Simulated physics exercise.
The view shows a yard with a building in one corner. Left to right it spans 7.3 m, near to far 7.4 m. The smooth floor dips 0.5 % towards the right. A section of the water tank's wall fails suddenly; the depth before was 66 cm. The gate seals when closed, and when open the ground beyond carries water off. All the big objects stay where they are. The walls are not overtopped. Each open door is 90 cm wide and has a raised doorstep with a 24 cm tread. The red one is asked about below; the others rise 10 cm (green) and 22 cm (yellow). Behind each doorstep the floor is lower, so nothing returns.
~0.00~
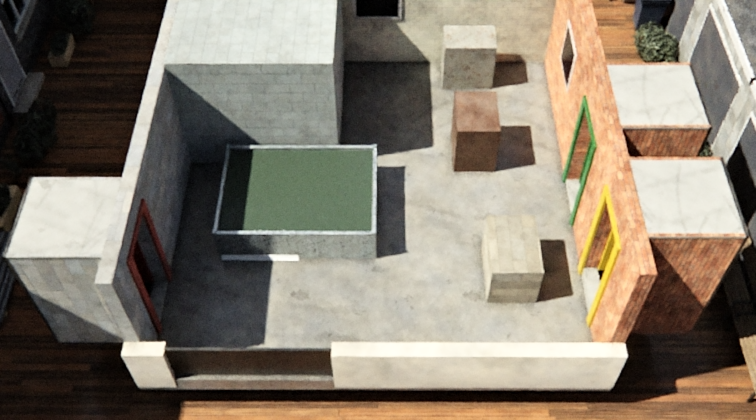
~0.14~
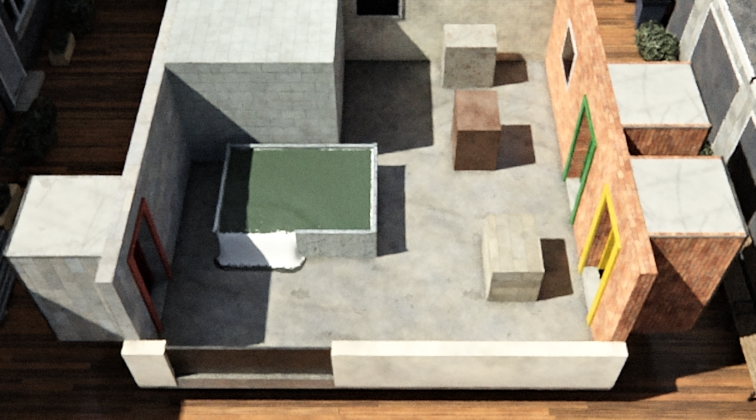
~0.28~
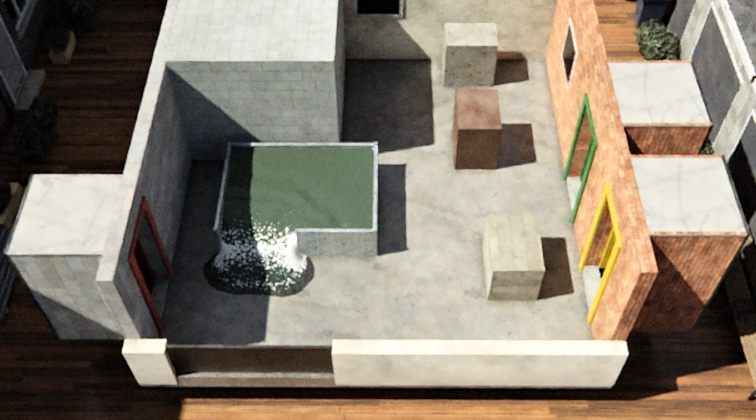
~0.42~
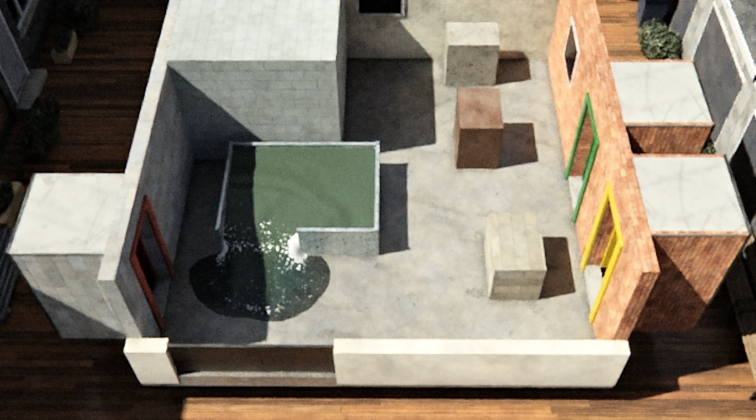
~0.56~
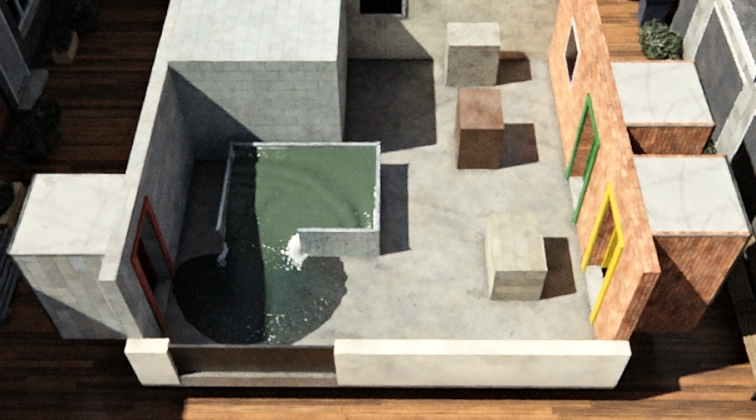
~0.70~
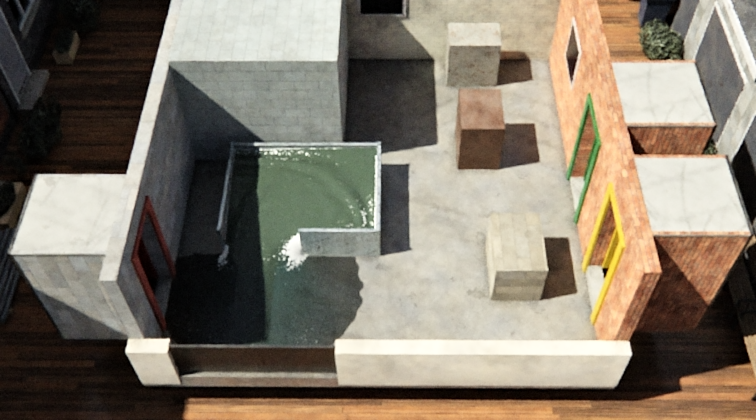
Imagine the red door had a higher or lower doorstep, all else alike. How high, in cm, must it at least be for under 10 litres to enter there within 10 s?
At least 31 cm or so.
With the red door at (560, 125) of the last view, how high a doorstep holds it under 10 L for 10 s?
About 6.5 cm.
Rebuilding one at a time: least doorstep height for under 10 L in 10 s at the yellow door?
About 18 cm at yellow.
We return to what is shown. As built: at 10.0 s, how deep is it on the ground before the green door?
About 5.5 cm.
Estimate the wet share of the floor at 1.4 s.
Some 20 per cent of it.
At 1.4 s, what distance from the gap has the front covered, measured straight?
Some 3.2 m out.
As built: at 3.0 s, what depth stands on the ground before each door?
Depths in cm: Green 0, yellow 0, red 25.
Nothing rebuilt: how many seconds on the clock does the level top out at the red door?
Near 2.4 s.
After 1.4 s water covers 20 % of the floor, deepest (55 cm) near (168, 363); 13 cm at the red door, 2 litres in over its 6 cm doorstep.
After 3.0 s water covers 40 % of the floor, deepest (35 cm) near (168, 363); 25 cm at the red door, 176 litres in over its 6 cm doorstep.
After 10.0 s water covers 95 % of the floor, deepest (16 cm) near (533, 88); 11 cm at the red door, 522 litres in over its 6 cm doorstep.
At the red door as built, the water arrived by 0.7 s and peaked near 27 cm at 2.4 s.
Run again over the same 10 s with other heights there, 31 litres in over 25.5 cm, 4 litres over 34 cm. The limit of 10 litres is kept from about 31 cm up.
